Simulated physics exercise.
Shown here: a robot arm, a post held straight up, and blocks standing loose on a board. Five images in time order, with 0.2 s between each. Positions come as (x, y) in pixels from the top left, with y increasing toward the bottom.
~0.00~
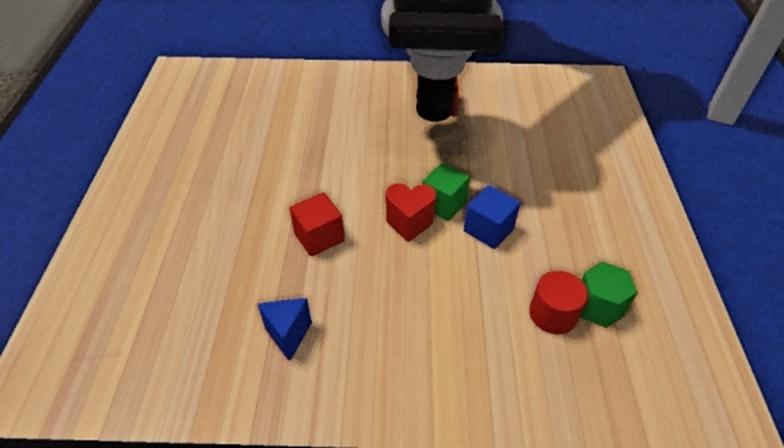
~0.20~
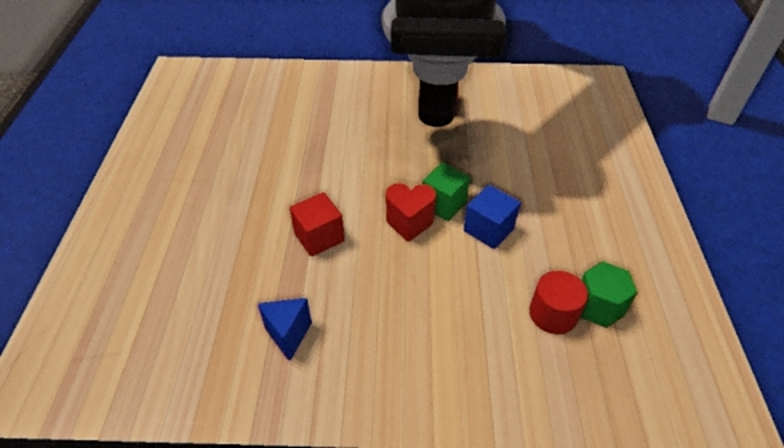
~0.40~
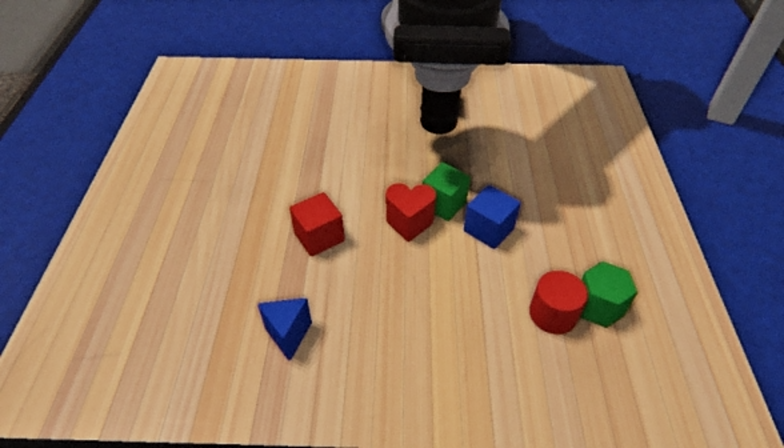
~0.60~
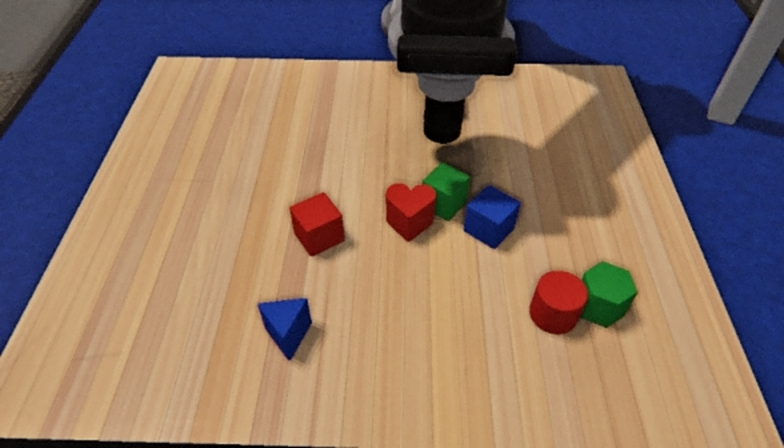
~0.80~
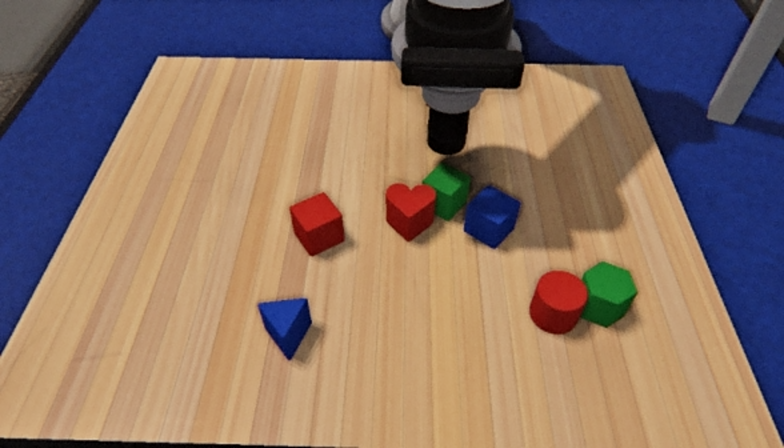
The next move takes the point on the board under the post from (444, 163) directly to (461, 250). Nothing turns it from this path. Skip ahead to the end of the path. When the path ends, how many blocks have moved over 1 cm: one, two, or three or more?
My answer is three or more.
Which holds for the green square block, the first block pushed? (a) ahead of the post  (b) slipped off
a
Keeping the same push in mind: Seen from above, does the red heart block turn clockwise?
I'd say yes.
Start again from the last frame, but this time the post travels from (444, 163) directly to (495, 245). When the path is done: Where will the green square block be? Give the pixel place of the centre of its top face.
The centre of its top will be at (450, 212).
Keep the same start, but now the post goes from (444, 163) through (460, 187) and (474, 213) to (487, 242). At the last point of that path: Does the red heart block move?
Yes, it checks out.
What follows on the original path. One third of the way, post at (451, 171); red heart block at (408, 205), turned 35° clockwise; green square block at (452, 194).
Two thirds of the way, post at (457, 200); red heart block at (408, 214), turned 80° clockwise; green square block at (451, 222), turned 25° anticlockwise; blue square block at (497, 207), turned 20° anticlockwise.
At the end, post at (464, 231); red heart block at (408, 214), turned 80° clockwise; green square block at (450, 255); red triangular piece in place; blue square block at (506, 215), turned 45° anticlockwise.
